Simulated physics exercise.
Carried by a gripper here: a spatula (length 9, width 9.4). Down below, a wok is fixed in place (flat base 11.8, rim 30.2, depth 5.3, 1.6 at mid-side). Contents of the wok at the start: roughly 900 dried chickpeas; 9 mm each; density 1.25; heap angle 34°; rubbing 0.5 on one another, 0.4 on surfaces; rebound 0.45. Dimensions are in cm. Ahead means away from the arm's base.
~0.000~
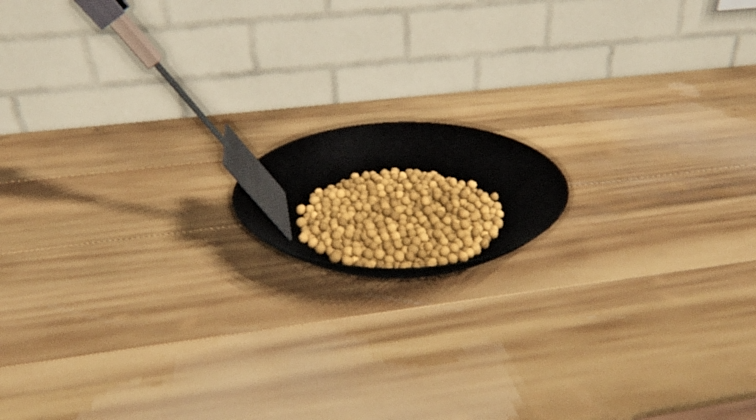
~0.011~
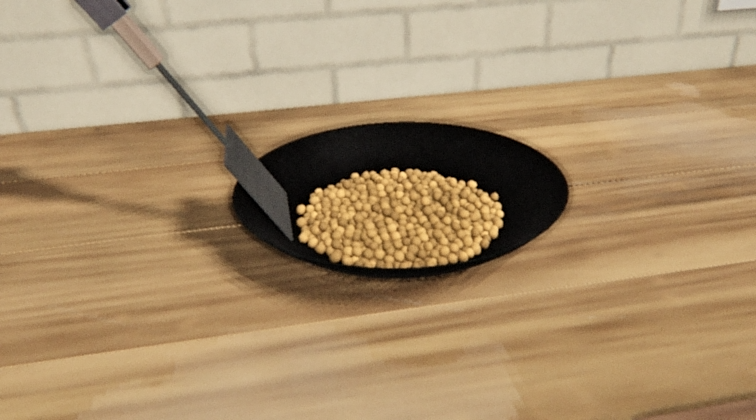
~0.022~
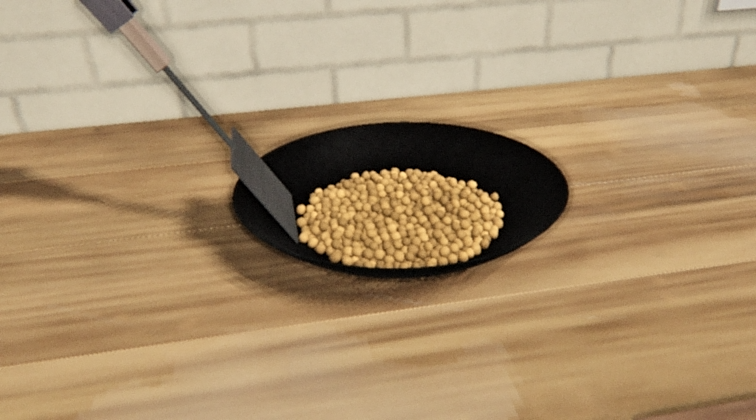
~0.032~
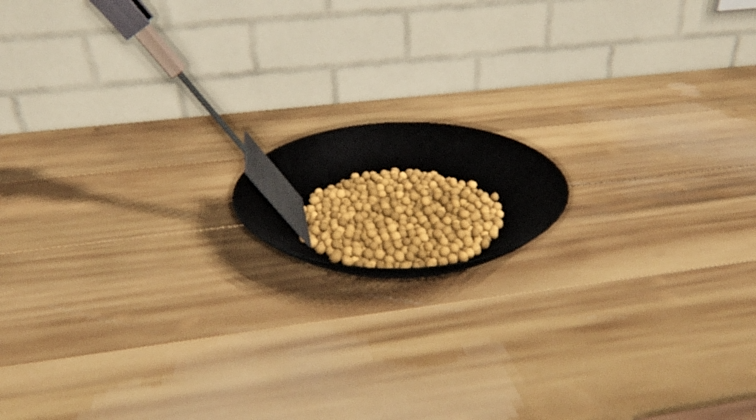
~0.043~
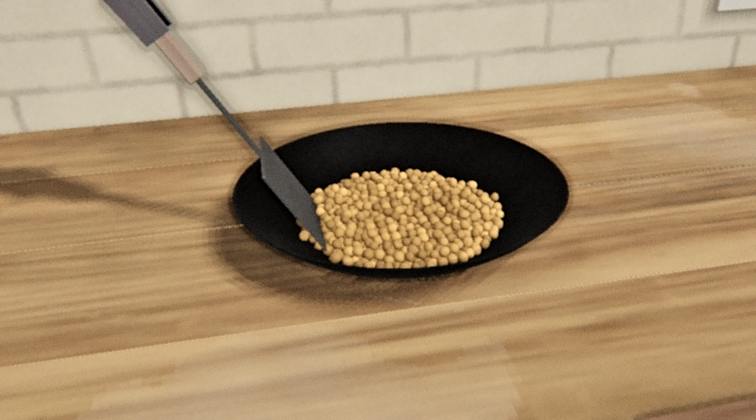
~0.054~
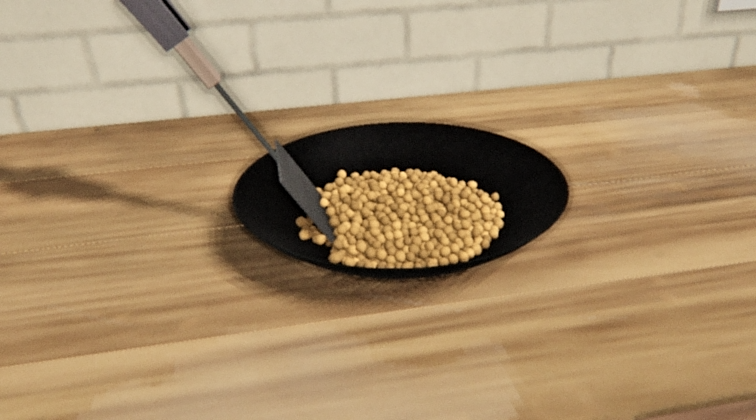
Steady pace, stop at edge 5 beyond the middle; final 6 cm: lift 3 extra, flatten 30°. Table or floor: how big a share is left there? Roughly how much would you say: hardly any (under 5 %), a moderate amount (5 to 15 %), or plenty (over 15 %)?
I'd say a moderate amount.
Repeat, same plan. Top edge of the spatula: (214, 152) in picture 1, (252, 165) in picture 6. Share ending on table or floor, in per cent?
0 per cent.
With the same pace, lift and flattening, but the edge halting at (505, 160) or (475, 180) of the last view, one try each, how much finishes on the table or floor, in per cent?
First try about 40 percent, second about 25 percent.
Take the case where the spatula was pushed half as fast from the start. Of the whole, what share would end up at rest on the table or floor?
Estimated share: Some 0 %.
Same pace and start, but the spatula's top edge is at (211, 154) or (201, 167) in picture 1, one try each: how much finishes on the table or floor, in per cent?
Close to 5 and 5 percent respectively.
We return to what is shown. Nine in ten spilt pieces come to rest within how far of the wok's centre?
That works out to near 55 cm.
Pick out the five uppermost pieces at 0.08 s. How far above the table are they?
Some 7 cm.
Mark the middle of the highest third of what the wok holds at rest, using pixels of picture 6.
I'd say around pixel (495, 190).
By 0.08 s, sloping 59°, highest piece 8 above the table; 900 in the wok.
By 0.11 s, sloping 50°, highest piece 10 above the table; 900 in the wok.
By 0.32 s, sloping 29°, highest piece 14 above the table; 829 in the wok, 38 on the table or floor, 33 on the blade or in flight.
By 1.37 s, sloping 29°, highest piece 5 above the table; 825 in the wok, 75 on the table or floor.
Final count, 825 in the wok, 75 on the table or floor. That is 8 % on the table or floor.
